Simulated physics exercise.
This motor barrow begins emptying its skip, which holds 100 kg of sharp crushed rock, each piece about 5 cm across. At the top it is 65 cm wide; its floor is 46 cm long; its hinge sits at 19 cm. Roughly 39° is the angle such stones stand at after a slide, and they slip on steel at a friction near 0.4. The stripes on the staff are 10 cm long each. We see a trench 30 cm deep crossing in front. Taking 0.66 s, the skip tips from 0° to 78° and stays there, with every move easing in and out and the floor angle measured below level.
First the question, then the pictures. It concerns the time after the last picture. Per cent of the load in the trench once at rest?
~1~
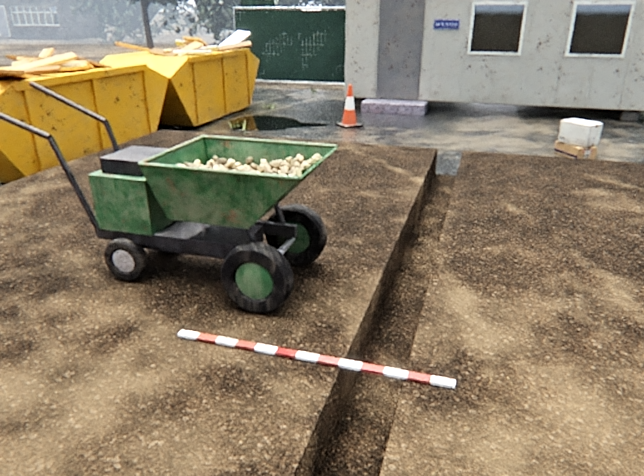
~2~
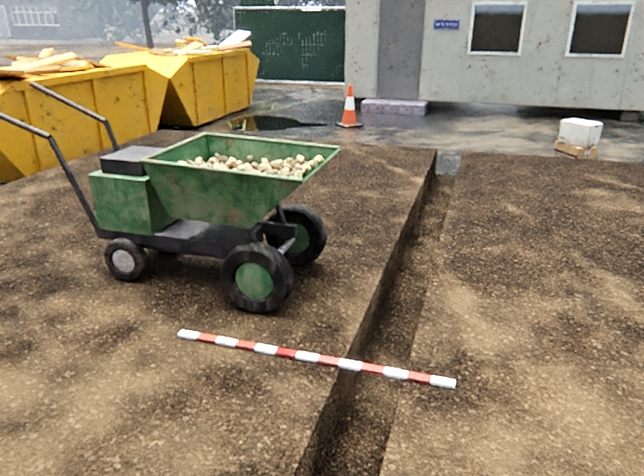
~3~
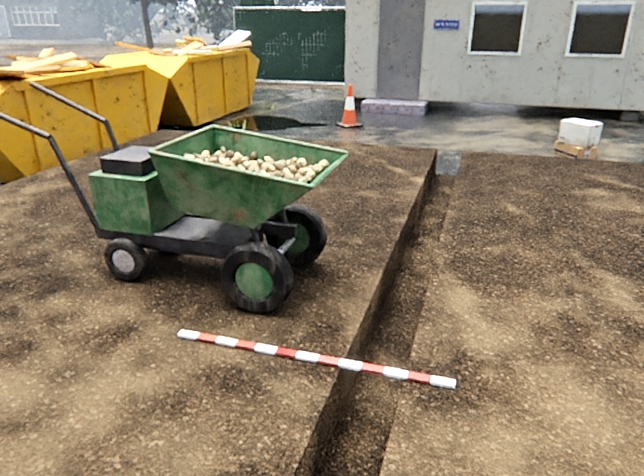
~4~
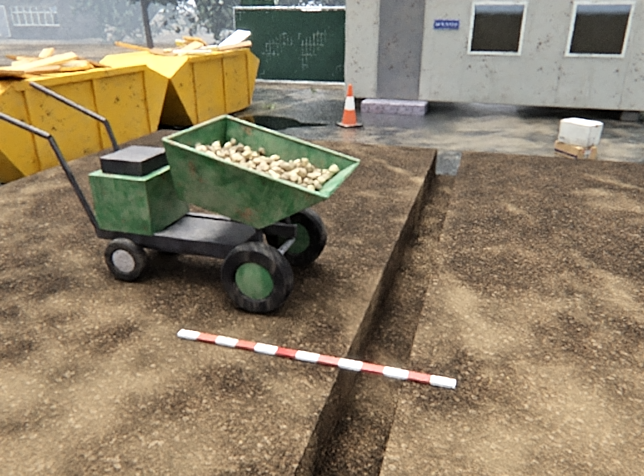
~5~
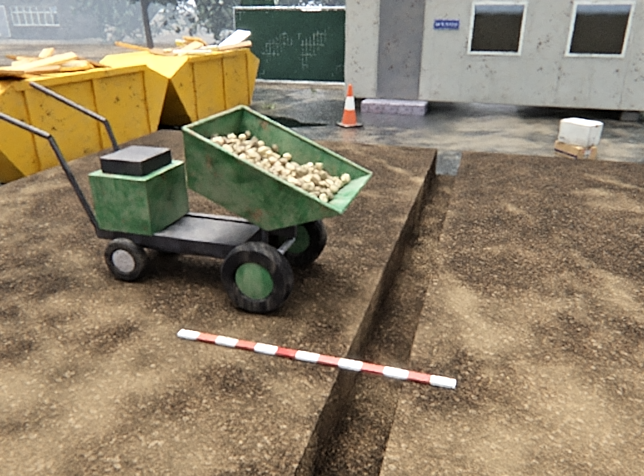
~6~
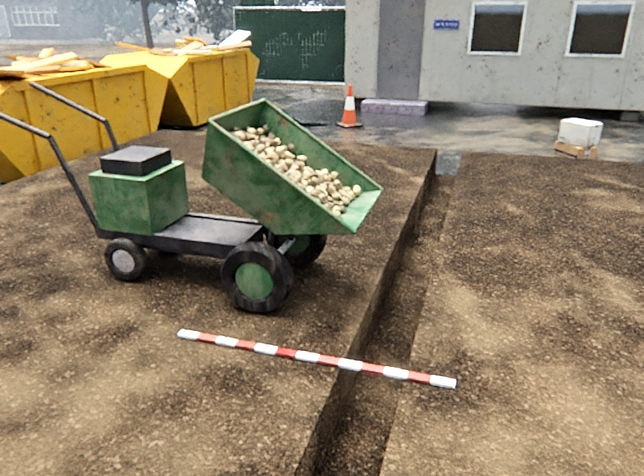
About 75 %.
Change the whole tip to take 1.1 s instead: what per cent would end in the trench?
That works out at about 90 in a hundred.
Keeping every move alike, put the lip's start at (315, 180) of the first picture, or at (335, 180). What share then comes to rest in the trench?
The first start gives about 50 per cent, the second about 10.
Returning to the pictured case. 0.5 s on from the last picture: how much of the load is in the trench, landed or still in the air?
Around 35 per cent of it, at that instant.
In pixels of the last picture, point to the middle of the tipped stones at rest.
Near (406, 332).
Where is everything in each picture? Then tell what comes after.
The first picture shows lip at (299, 179), floor tilted 0°, highest stones at (301, 164).
In the second picture, the skip is at 2°, its lip at (303, 181); the top of the load is at (278, 164).
The third picture shows lip at (313, 187), floor tilted 7°, highest stones at (231, 159).
The fourth picture shows lip at (326, 198), floor tilted 14°, highest stones at (227, 149).
In the fifth picture, the skip is at 23°, its lip at (341, 213); the top of the load is at (237, 140).
The sixth picture shows lip at (355, 233), floor tilted 34°, highest stones at (252, 134).
Then, 0.2 s after the last picture the floor is at 66°, 100 % in the skip; the foremost stones are at (376, 266).
Then, 0.5 s after the last picture the floor is at 78°, 59 % in the skip, 35 % in the trench, 6 % past the trench; the foremost stones are at (441, 303).
Then, 0.8 s after the last picture the floor is at 78°, 2 % in the skip, 73 % in the trench, 25 % past the trench; the foremost stones are at (571, 327).
Then, 2.8 s after the last picture the floor is at 78°, 0 % in the skip, 75 % in the trench, 25 % past the trench; the foremost stones are at (630, 337).
